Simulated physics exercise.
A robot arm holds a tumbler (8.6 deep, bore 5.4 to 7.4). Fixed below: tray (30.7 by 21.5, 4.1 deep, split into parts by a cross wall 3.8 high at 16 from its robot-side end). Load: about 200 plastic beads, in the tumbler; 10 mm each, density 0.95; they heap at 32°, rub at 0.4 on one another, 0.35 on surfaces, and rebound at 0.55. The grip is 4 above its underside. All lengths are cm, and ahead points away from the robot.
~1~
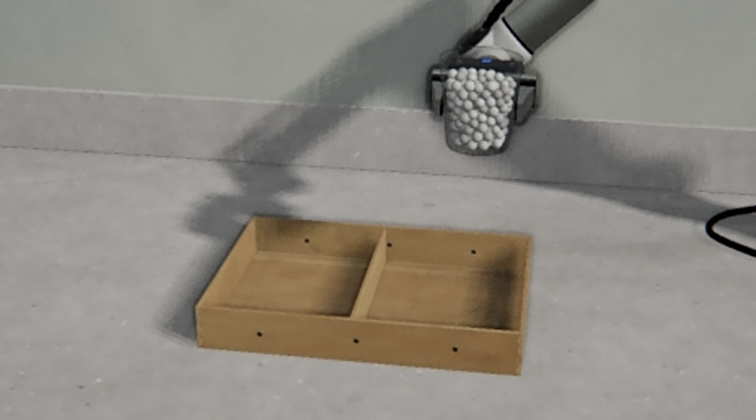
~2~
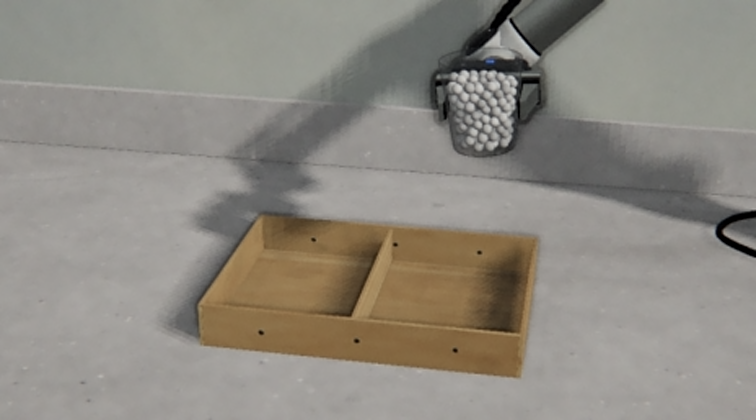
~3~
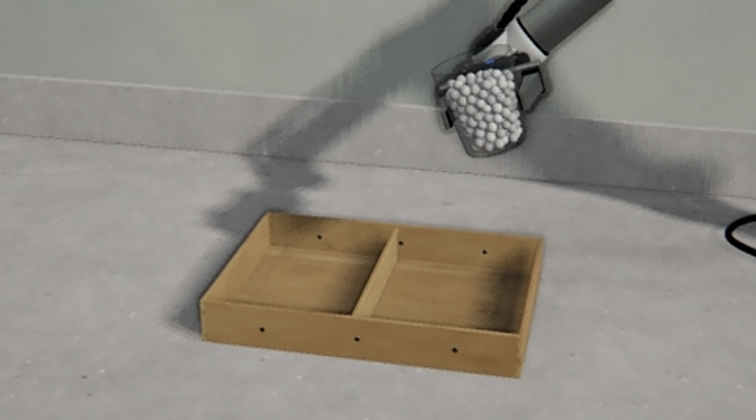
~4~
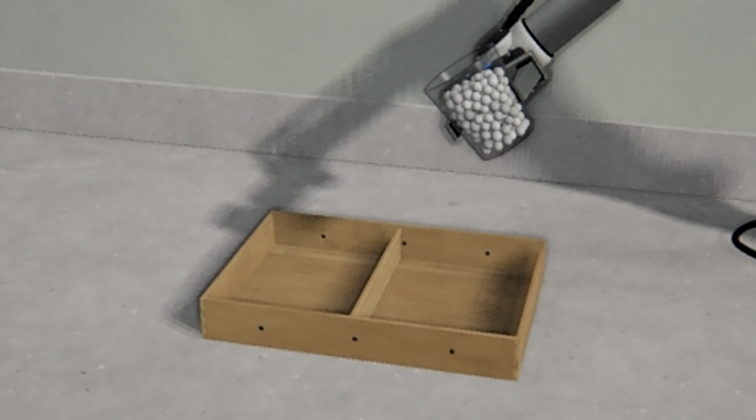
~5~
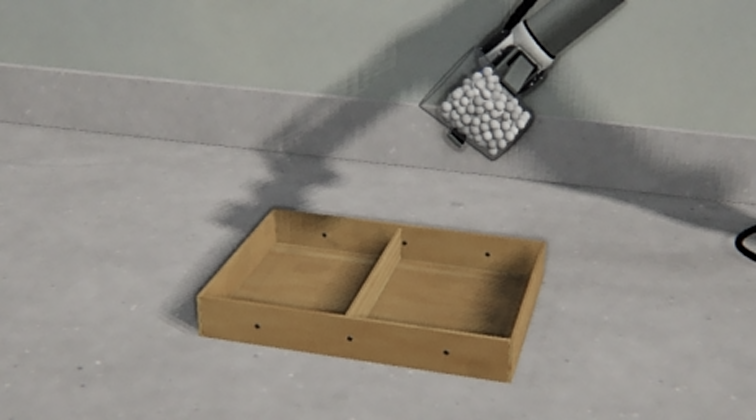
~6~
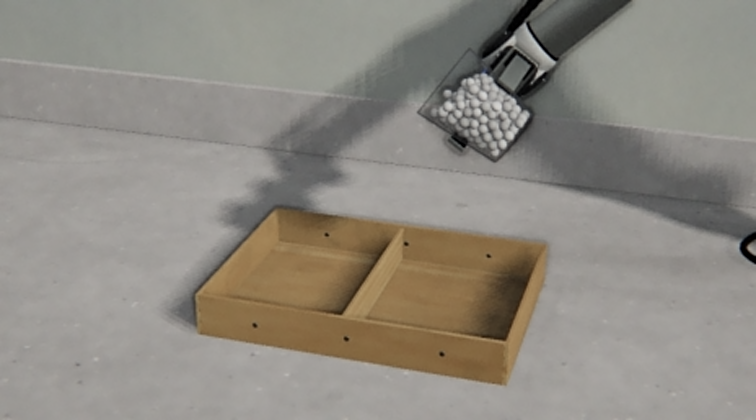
A robot arm held a clear tumbler of white beads above and behind a divided wooden box, then steadily tilted it over to the left while the beads shifted inside and stayed in it.
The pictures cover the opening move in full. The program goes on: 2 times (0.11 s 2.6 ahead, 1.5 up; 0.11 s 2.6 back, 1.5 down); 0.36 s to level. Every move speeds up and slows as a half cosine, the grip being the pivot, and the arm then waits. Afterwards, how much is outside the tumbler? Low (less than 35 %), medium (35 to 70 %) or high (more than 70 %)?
A low share, less than 35 %, ends outside the tumbler.
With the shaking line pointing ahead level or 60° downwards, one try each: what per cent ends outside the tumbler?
Some 15 and 0 per cent.
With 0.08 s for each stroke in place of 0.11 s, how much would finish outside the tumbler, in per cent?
In that case some 40 per cent.
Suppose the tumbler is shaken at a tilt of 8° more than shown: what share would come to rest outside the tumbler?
It would be near 40 per cent.
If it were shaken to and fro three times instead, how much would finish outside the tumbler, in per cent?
In that case some 30 per cent.
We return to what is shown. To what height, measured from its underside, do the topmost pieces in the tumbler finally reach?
About 7.0 cm.
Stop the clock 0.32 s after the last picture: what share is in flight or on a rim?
Some 10 per cent.
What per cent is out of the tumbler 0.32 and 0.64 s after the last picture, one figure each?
In turn: 10, 25.
Then, 0.32 s after the last picture, tilted 55° forward, highest piece 26 above the table; 174 in the tumbler, 2 in the robot-side part, 2 in the far-side part, 20 in flight or on a rim.
Then, 0.64 s after the last picture, tilted 23° forward, highest piece 26 above the table; 148 in the tumbler, 28 in the far-side part, 20 in the robot-side part, 2 in flight or on a rim.
Then, 1.00 s after the last picture, level, highest piece 25 above the table; 148 in the tumbler, 30 in the far-side part, 19 in the robot-side part, 1 on the table or floor.
Then, 2.05 s after the last picture, level, highest piece 25 above the table; 148 in the tumbler, 30 in the far-side part, 19 in the robot-side part, 1 on the table or floor.
Final count, 148 in the tumbler, 30 in the far-side part, 19 in the robot-side part, 1 on the table or floor. That is 25 % outside the tumbler.
